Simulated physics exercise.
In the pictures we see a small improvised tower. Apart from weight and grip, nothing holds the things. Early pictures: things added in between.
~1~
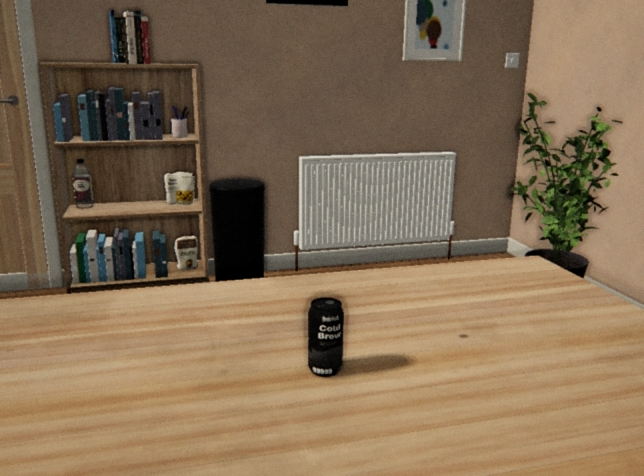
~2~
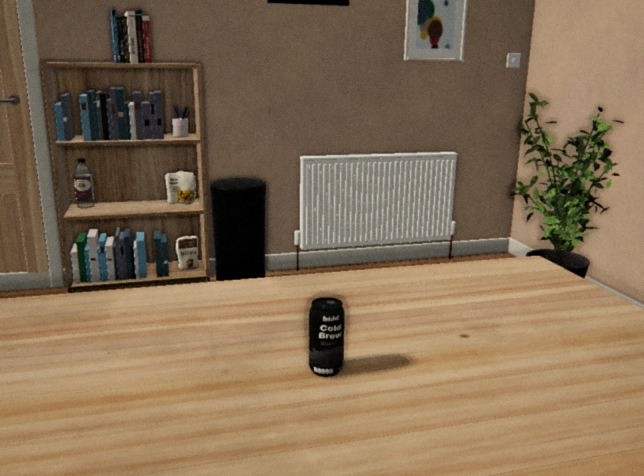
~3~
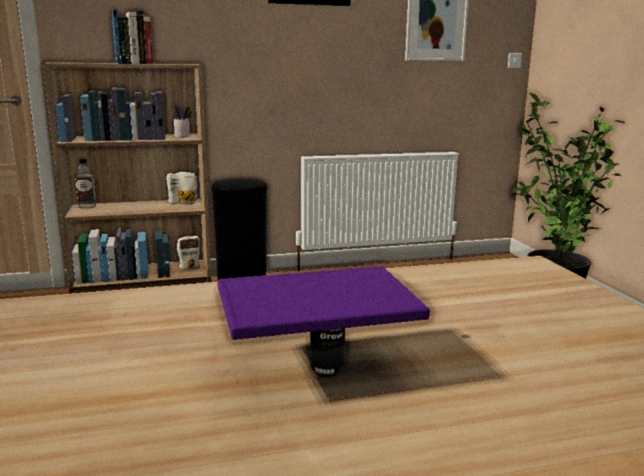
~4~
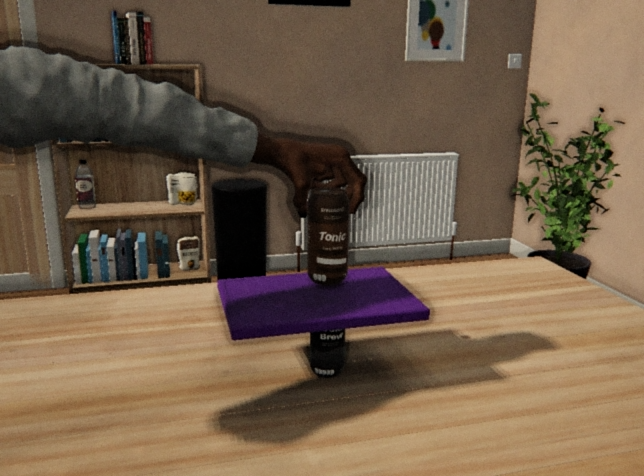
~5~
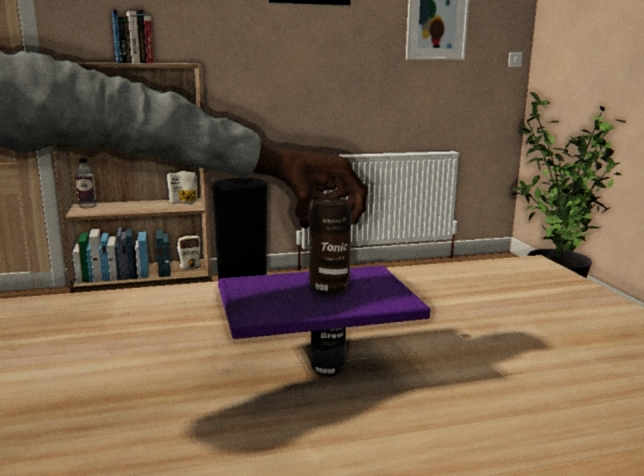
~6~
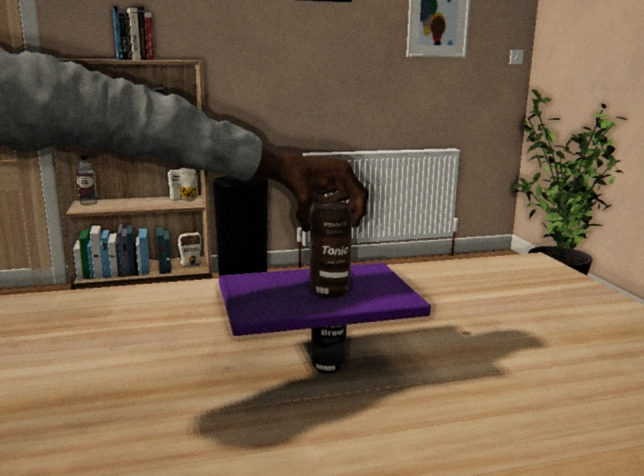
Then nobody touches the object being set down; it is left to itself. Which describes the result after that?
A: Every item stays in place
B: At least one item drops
Option A: Every item stays in place.
Then, 0.30 s after the last picture, nothing has stirred.
Then, 0.70 s after the last picture, brown can resting near (330, 250).
At rest, all 3 in place. Seen from the same camera at the end, brown can near (330, 250). The stack keeps its balance.
